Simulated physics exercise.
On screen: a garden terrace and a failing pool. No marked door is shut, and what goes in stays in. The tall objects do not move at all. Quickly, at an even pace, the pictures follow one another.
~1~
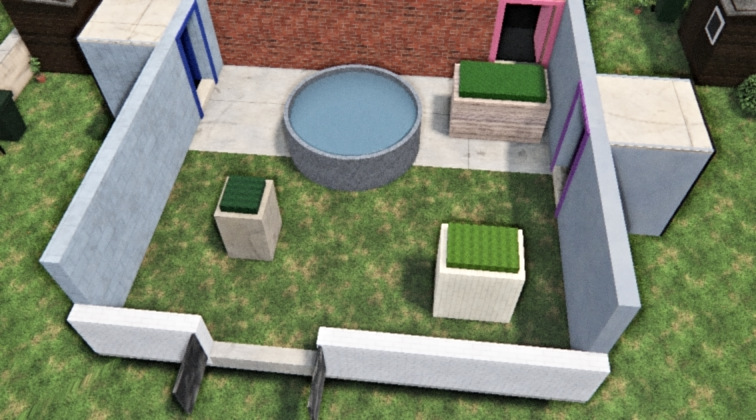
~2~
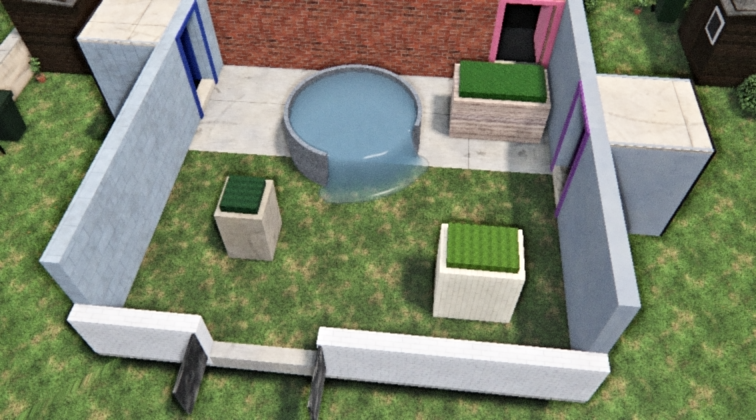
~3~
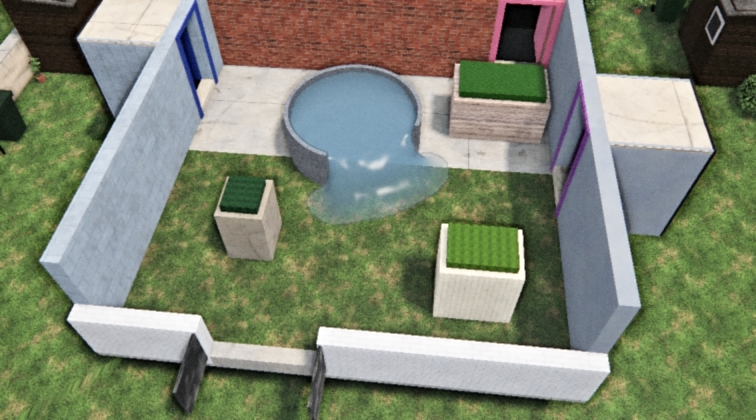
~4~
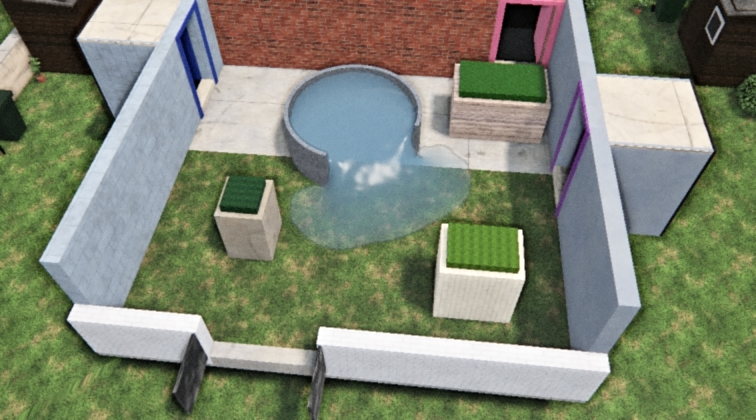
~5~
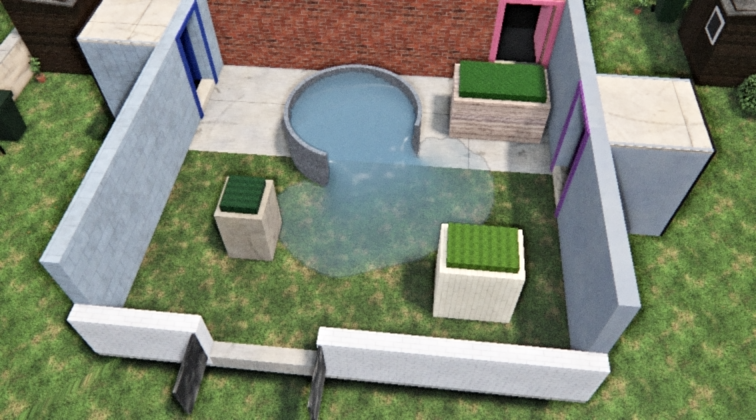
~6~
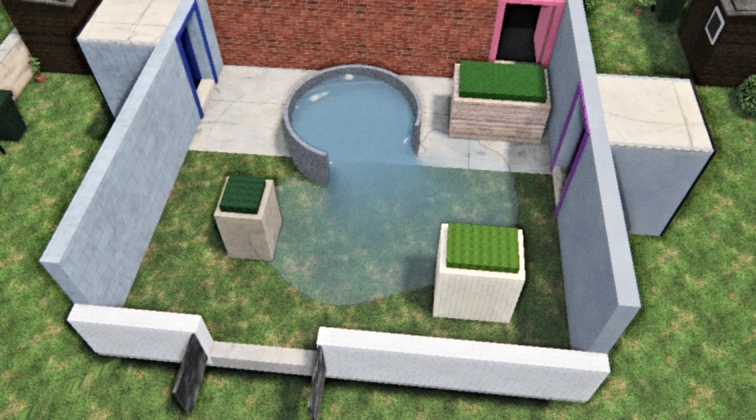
Water pours from a gap in the round pool's front and spreads across the walled lawn.
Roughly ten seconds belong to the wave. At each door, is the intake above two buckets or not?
In the end the blue door will respect the limit. The purple door will respect the limit. The pink door will respect the limit.
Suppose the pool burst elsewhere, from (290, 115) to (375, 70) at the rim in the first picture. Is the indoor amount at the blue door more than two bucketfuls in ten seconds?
As I see it, the blue door tops the mark.
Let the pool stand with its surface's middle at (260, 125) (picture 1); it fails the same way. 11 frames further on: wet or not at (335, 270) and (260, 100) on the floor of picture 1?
Soaked, bone-dry.
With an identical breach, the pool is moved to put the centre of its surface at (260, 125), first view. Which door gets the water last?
Last comes the one in pink.
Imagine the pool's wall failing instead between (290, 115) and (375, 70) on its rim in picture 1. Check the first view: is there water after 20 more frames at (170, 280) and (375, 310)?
Soaked, then untouched.
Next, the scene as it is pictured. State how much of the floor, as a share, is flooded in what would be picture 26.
I'd say 55 per cent.
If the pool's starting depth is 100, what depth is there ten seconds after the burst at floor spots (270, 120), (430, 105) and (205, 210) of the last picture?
Going in order, roughly 4, 6 and 12 %.
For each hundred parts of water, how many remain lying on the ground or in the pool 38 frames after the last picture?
That works out to about 90 percent.
A moment on, water covers 40 % of the floor; the blue door not reached, the purple door wet at the sill, nothing in, the pink door not reached.
Next, water covers 50 % of the floor; the blue door not reached, the purple door wet at the sill, nothing in, the pink door not reached.
Then, water covers 55 % of the floor; the blue door not reached, the purple door wet at the sill, nothing in, the pink door not reached.
Later, water covers 75 % of the floor; the blue door not reached, the purple door wet at the sill, nothing in, the pink door wet at the sill, nothing in.
In the end, water covers 100 % of the floor; the blue door wet at the sill, nothing in, the purple door wet at the sill, nothing in, the pink door wet at the sill, nothing in.
